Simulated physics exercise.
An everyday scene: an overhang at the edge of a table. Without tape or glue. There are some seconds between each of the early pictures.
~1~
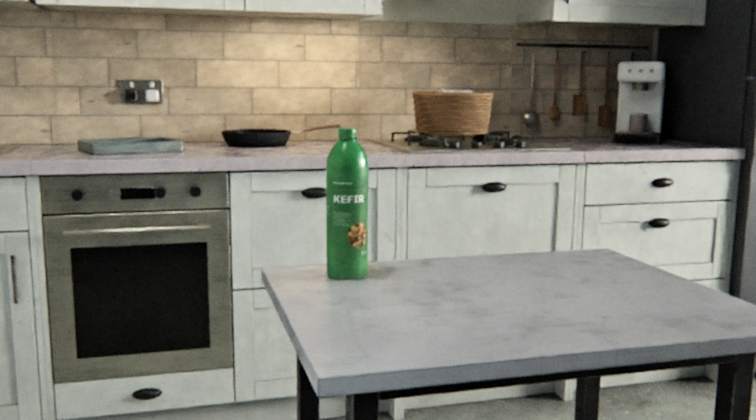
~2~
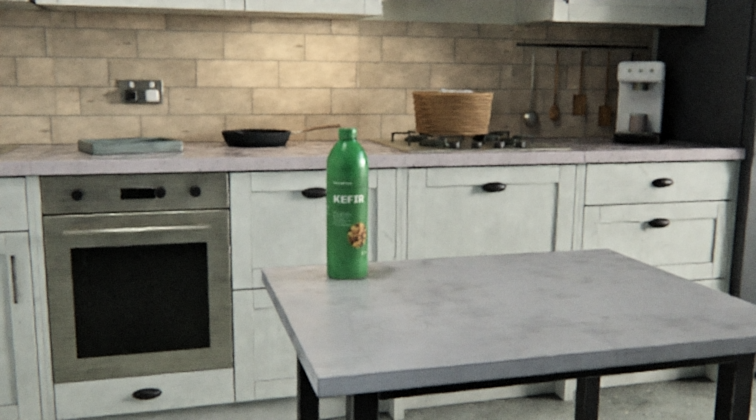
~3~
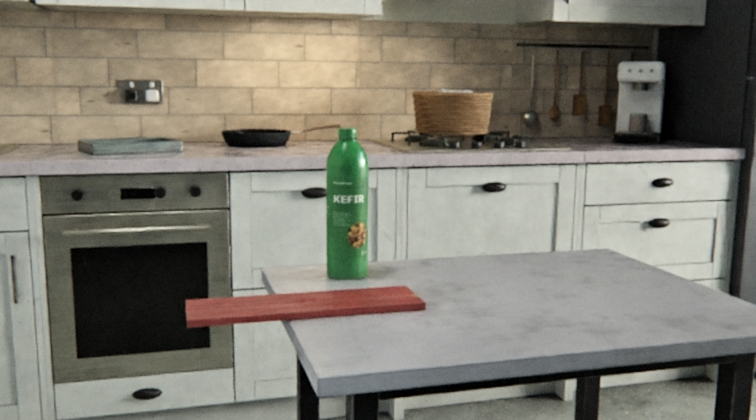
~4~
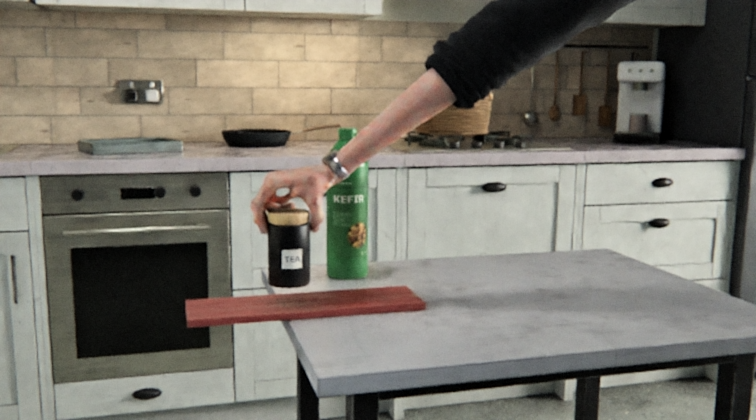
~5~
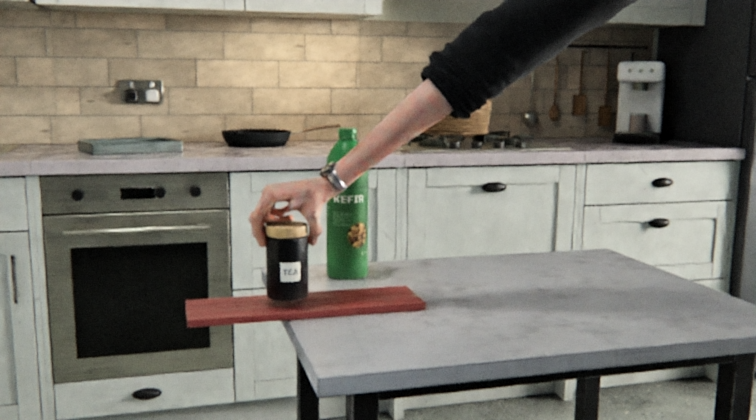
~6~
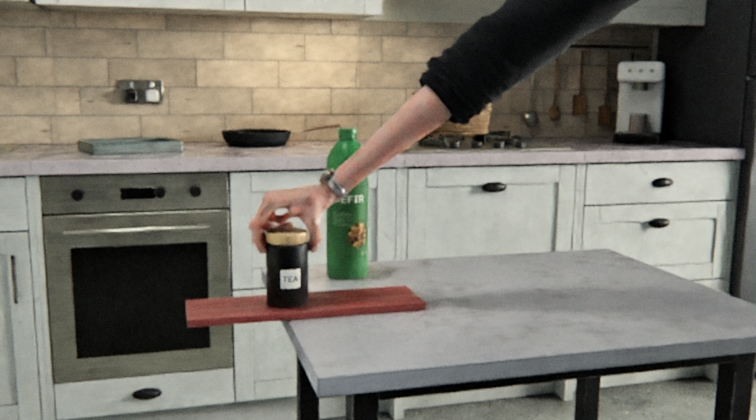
The video shows a green bottle on a gray kitchen table, then a red board appears, jutting past the table's left edge, and a hand reaches in from the upper right and lowers a black tea jar onto it.
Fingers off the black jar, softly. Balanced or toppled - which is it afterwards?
Most likely the setup will stay stable.
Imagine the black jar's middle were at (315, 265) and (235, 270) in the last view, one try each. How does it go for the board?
Trial 1 - stable; trial 2 - falls.
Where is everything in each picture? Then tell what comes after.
In the first frame, the last thing is not in view yet; green bottle (347, 203).
In the second frame, the last thing is not in view yet; green bottle (347, 203).
In the third frame, the last thing is not in view yet; green bottle (347, 203).
In the fourth frame, coming down; black jar (289, 247); green bottle (347, 203).
In the fifth frame, coming down; black jar (287, 260); green bottle (347, 203).
In the sixth frame, in place under the hand; black jar (287, 267); green bottle (347, 203).
Then, 0.80 s after the last picture, nothing has stirred.
Then, 1.70 s after the last picture, black jar resting near (287, 268).
At rest, all 3 in place. Seen from the same camera at the end, black jar near (287, 268). The board holds.
